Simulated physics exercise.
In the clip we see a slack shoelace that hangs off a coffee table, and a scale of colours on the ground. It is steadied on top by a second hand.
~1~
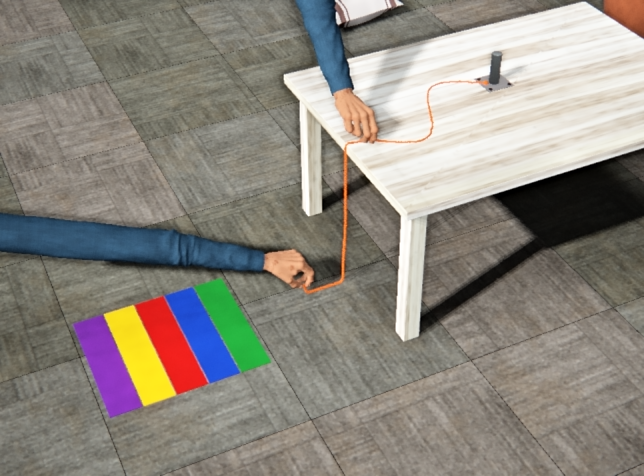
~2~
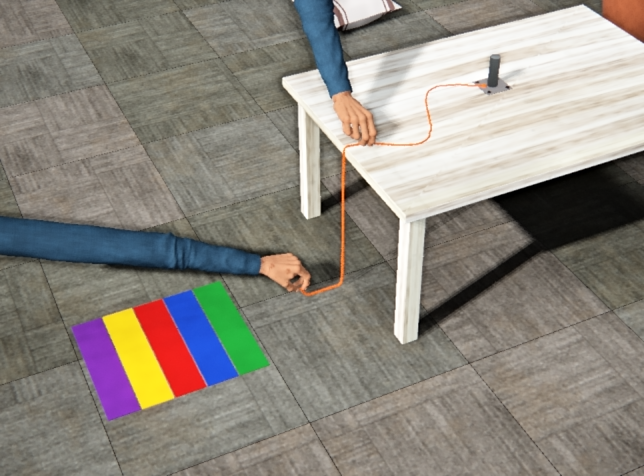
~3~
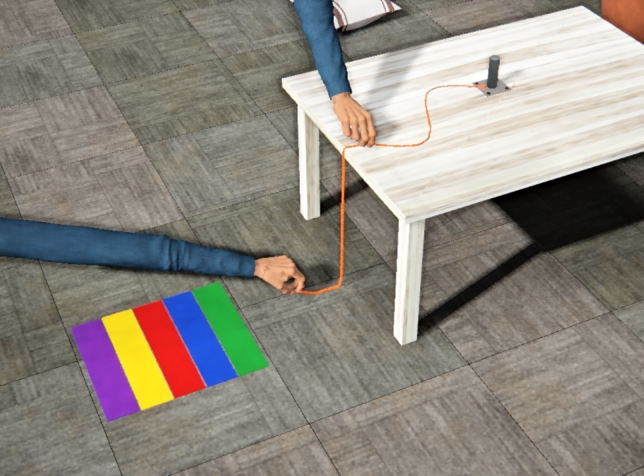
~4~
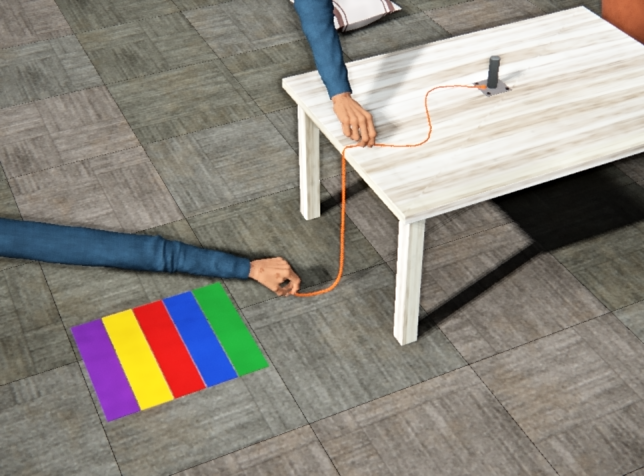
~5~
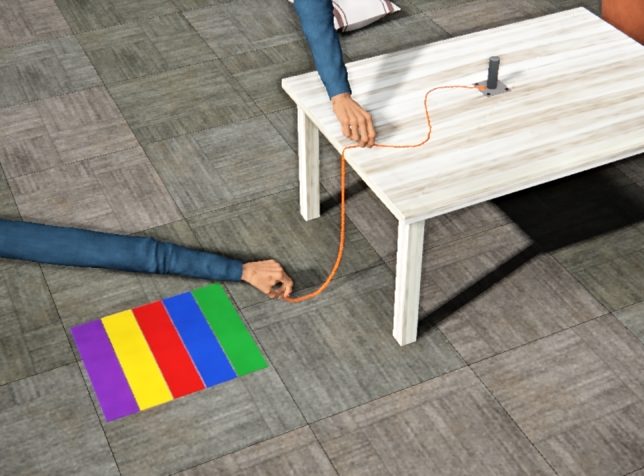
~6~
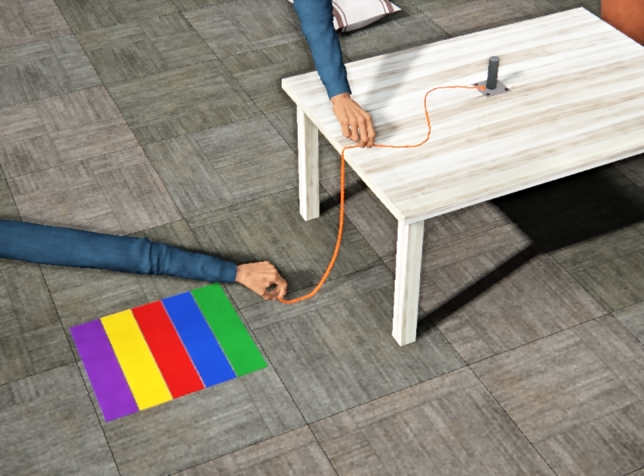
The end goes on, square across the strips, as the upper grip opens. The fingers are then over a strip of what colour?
A yellow strip.
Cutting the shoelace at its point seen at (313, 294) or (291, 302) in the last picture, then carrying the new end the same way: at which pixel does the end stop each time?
In that order: (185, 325) and (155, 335).
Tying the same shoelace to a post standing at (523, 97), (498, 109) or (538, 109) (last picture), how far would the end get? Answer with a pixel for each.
In pixels, the answers are (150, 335), (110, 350) and (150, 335).
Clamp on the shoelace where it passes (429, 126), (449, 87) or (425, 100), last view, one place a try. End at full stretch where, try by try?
Those spots come out as (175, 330), (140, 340) and (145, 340).
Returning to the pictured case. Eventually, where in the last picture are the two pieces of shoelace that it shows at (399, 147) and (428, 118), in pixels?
In that view they sit near (338, 150) and near (398, 123).
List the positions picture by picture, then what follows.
The first frame shows end (304, 285); green (247, 351); blue (216, 361); red (185, 372); yellow (152, 383); purple (119, 394).
The second frame shows end (300, 288); shoelace through (454, 85) (428, 112) (409, 145) (344, 158) (343, 218) (342, 274).
The third frame shows end (295, 291).
The fourth frame shows end (290, 292); shoelace through (454, 86) (428, 113) (408, 146) (344, 159) (343, 220) (340, 275).
The fifth frame shows end (283, 295).
The sixth frame shows end (277, 297); shoelace through (453, 87) (427, 114) (407, 147) (343, 160) (342, 220) (325, 277).
Soon after, end near (181, 327); over blue.
After that, end near (148, 338); over red.
At the stop, end near (129, 344); over yellow. It gets as far as the yellow strip.
